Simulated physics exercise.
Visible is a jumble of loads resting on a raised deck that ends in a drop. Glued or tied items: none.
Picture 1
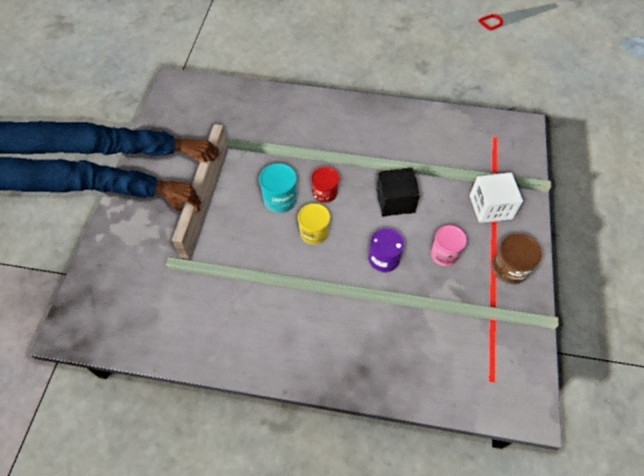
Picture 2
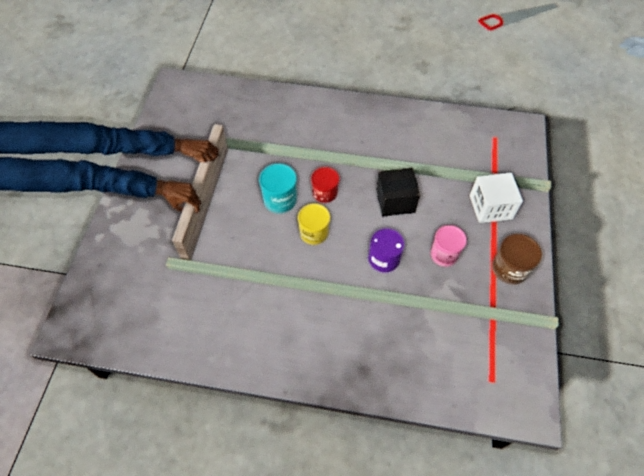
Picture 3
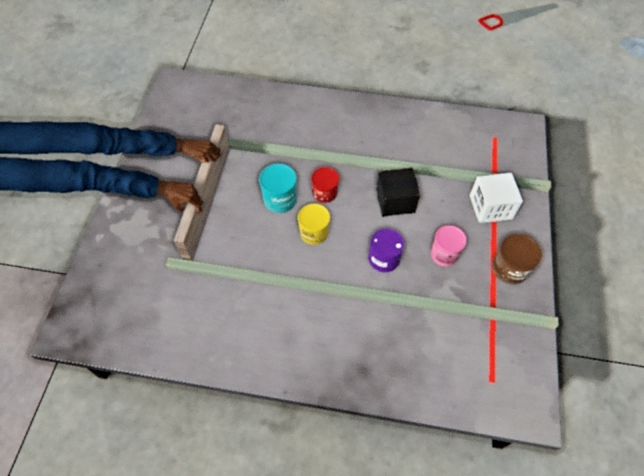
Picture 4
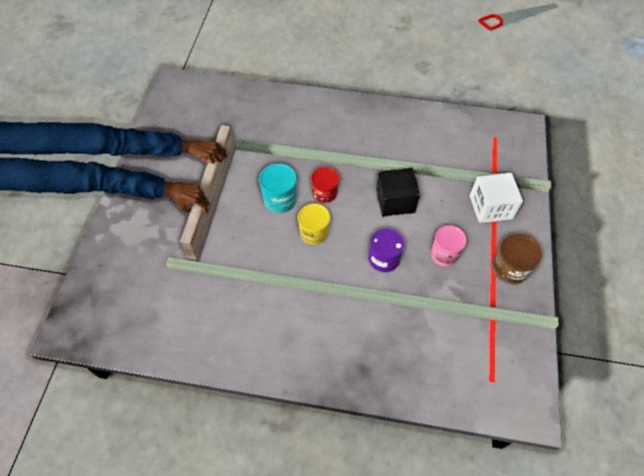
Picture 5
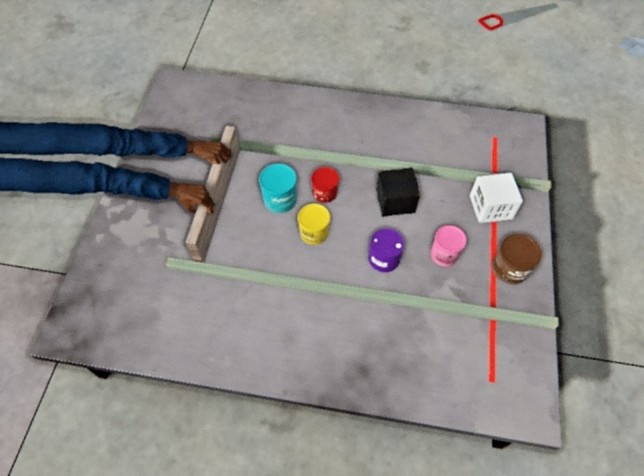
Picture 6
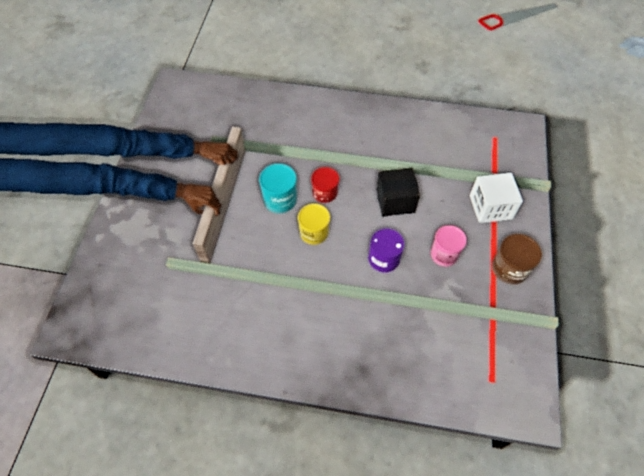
A wooden plank, held by two hands in dark blue sleeves, slides slowly a short way right across a gray tabletop between two pale green strips. It draws nearer the turquoise pail without touching it, while the colored pails, black parcel and white crate by the red line stay still.
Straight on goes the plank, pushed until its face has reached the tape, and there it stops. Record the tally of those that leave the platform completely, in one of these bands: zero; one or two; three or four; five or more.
In the end, the drop-off count sits at one or a two.
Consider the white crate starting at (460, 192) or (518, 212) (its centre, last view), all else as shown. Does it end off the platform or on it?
Lab note: White crate, try one goes down; try two goes down.
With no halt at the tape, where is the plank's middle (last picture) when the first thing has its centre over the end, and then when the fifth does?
Roughly (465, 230) for the earlier crossing, roughly (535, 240) for the later one.
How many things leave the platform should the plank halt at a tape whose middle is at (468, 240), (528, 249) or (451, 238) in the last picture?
Going through each try, you'd get 1, 4 and 0.
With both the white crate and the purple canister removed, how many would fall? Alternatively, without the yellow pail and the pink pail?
First try: 1 fallen; other try: 1.
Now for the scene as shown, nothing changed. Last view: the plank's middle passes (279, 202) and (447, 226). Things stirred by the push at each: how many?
2, then 8.
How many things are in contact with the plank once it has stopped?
Well, it touches 4.
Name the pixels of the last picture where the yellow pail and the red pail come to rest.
Final pixels, roughly: (513, 252) for the first, (511, 198) for the other.
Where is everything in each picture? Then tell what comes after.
The first picture shows brown pail (516, 260); white crate (495, 198); pink pail (448, 247); plank (203, 191); tape (494, 244).
The second picture shows white crate (495, 198); red pail (325, 185).
The third picture shows pink pail (448, 247); turquoise pail (279, 189).
The fourth picture shows brown pail (516, 260); black parcel (397, 192).
The fifth picture shows white crate (495, 198); plank (215, 193).
The sixth picture shows brown pail (516, 260); white crate (495, 198); pink pail (448, 247); plank (222, 194); tape (494, 244).
Soon after, none off yet; brown pail at rest near (516, 260); white crate at rest near (495, 198); pink pail at rest near (448, 247).
By the end, the number that fall off is one or two; fallen, white crate and brown pail.
